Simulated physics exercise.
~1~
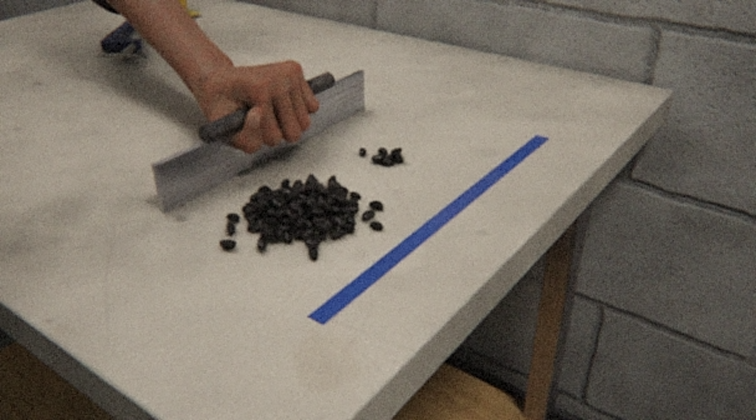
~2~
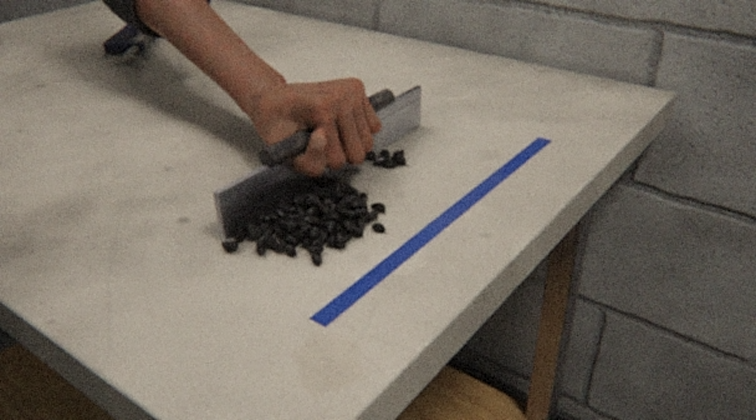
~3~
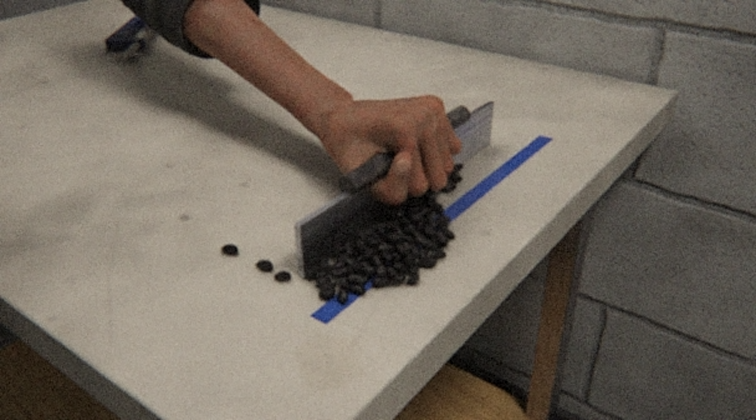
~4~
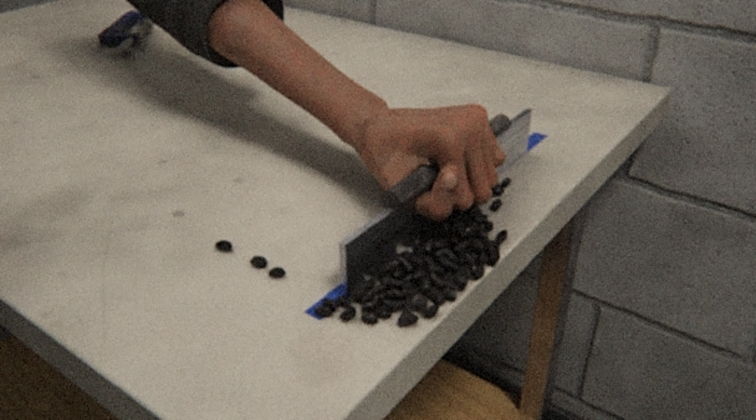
A hand gripping the dark handle of a flat metal scraper moves across a pale tabletop, seen from above at an angle, with grey block walls behind. In front of the blade lie a large heap of small black pieces and, farther back, a much smaller cluster, with a strip of blue tape near the right edge. The scraper slides right, meets the large heap and then shoves both groups together toward the tape, leaving three pieces behind on the left. The pieces spill across the strip, and the blade stops at the tape, with the dark pile spread close to the table's edge.
